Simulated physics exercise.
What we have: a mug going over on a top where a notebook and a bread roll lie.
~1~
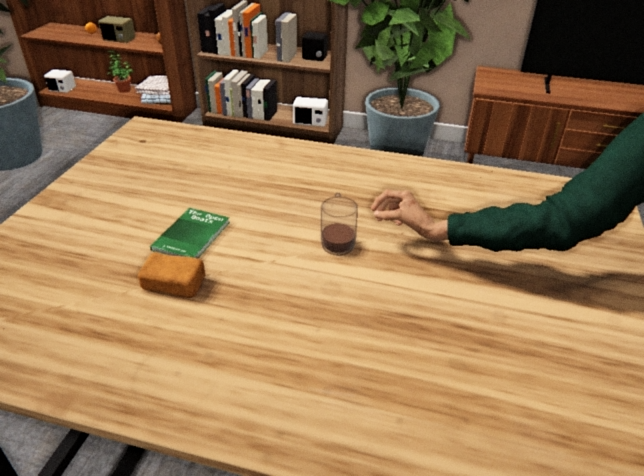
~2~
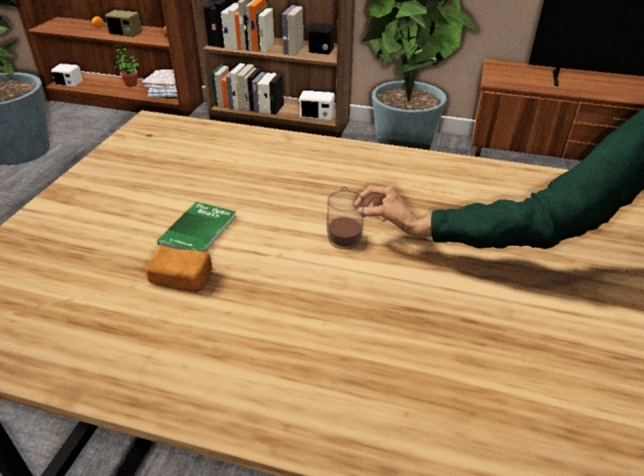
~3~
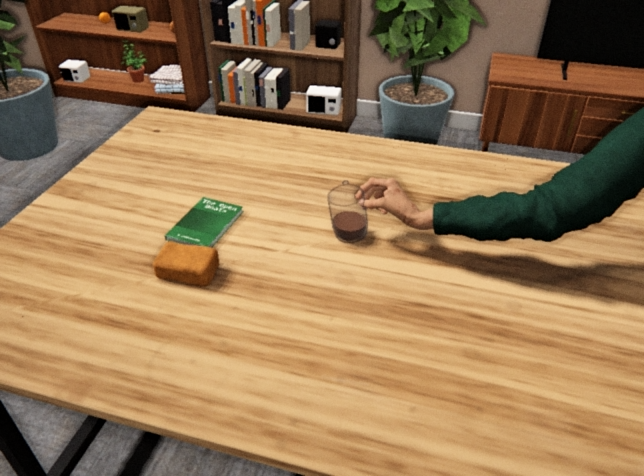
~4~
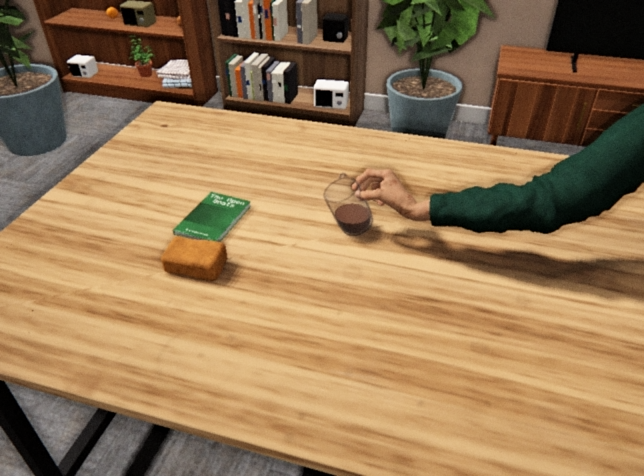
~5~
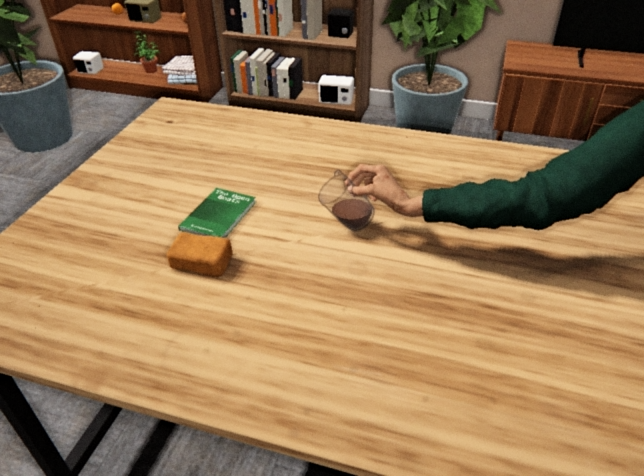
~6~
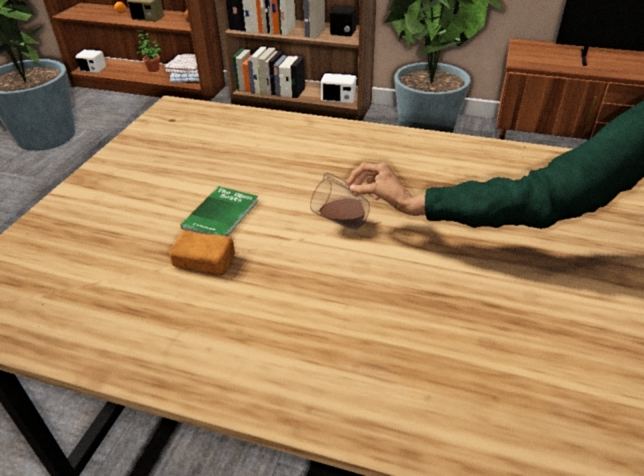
A hand in a dark green sleeve reaches from the right over a pale wooden table, seen from above in a room with bookshelves and potted plants. A clear glass mug with dark liquid stands near the centre, left of it a green book behind a brown bread roll. The fingers meet the mug and it tilts leftward increasingly, while the view shifts slightly.
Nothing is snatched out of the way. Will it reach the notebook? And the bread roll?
As for the notebook, it ends up in the puddle; the bread roll ends up in the puddle.
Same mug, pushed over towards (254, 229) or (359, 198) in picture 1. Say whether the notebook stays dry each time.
One: It ends up in the puddle. Two: It stays dry.
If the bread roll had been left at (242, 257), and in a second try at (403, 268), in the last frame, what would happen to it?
At the first place it is reached, at the second it escapes.
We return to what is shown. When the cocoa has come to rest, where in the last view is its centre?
At about (223, 241).
Shortly, the puddle covers about as much as a saucer; the notebook is soaking at its edge; the bread roll is soaking at its edge.
Then, the puddle covers about as much as a plate; the notebook is soaking at its edge; the bread roll is soaking at its edge.
At the finish, the puddle covers about as much as a plate; the notebook is soaking at its edge; the bread roll is soaking at its edge.
